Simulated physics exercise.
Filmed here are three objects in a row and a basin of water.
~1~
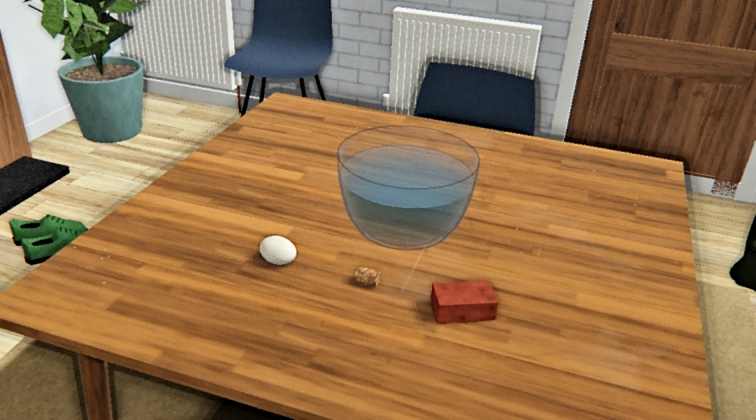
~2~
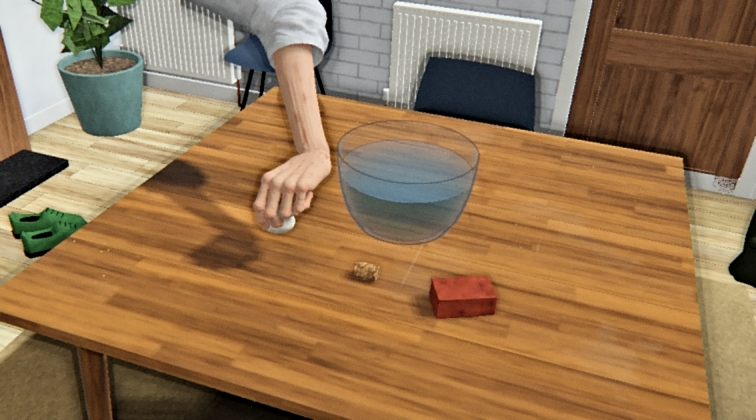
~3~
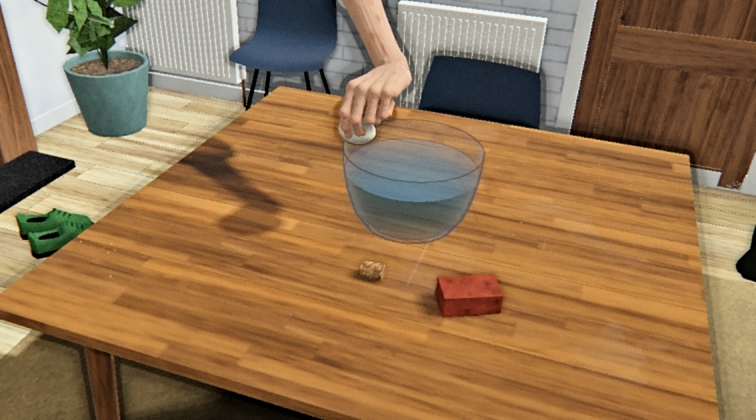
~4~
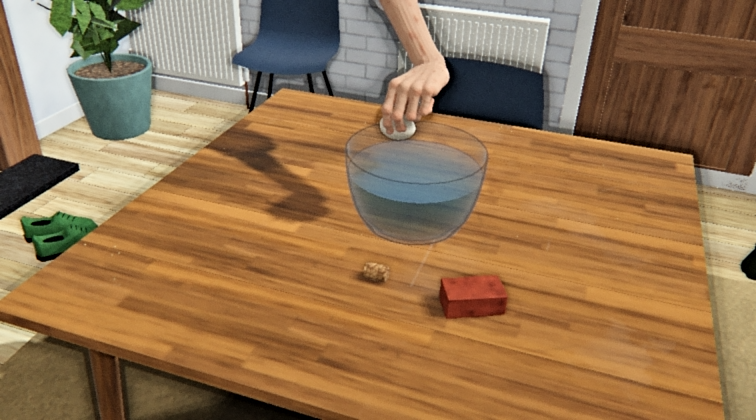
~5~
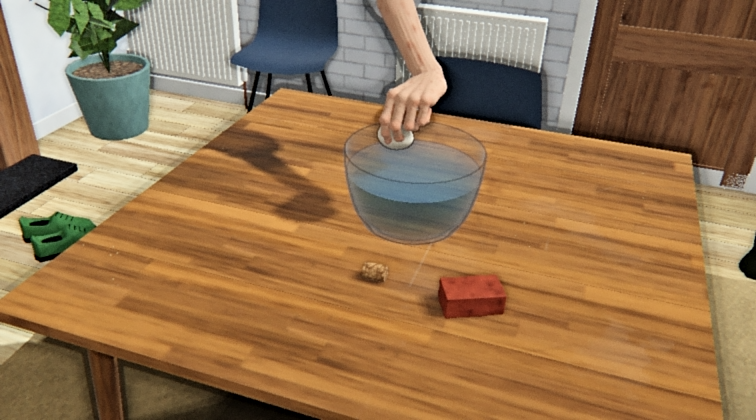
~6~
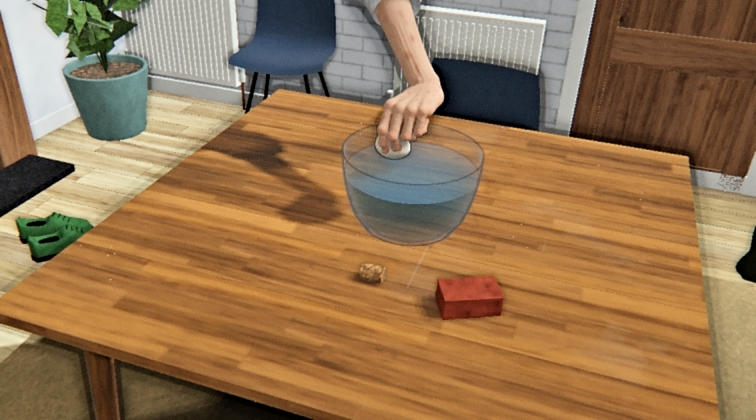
The footage shows an egg, a piece of cork and a red brick piece on a wooden table beside a clear basin of water; a hand picks up the egg, carries it right over the basin and lowers it toward the surface.
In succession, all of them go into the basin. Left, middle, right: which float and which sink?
Left drops down, middle stays afloat, right drops down.
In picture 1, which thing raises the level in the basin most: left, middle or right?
That's the rightmost of the three.
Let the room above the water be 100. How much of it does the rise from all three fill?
Together they use up roughly 16 %.
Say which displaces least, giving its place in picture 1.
I'd pick the piece in the centre.
Soon after, the egg goes to the bottom.
Later, the cork floats.
In the end, the piece of brick goes to the bottom; afloat, cork.
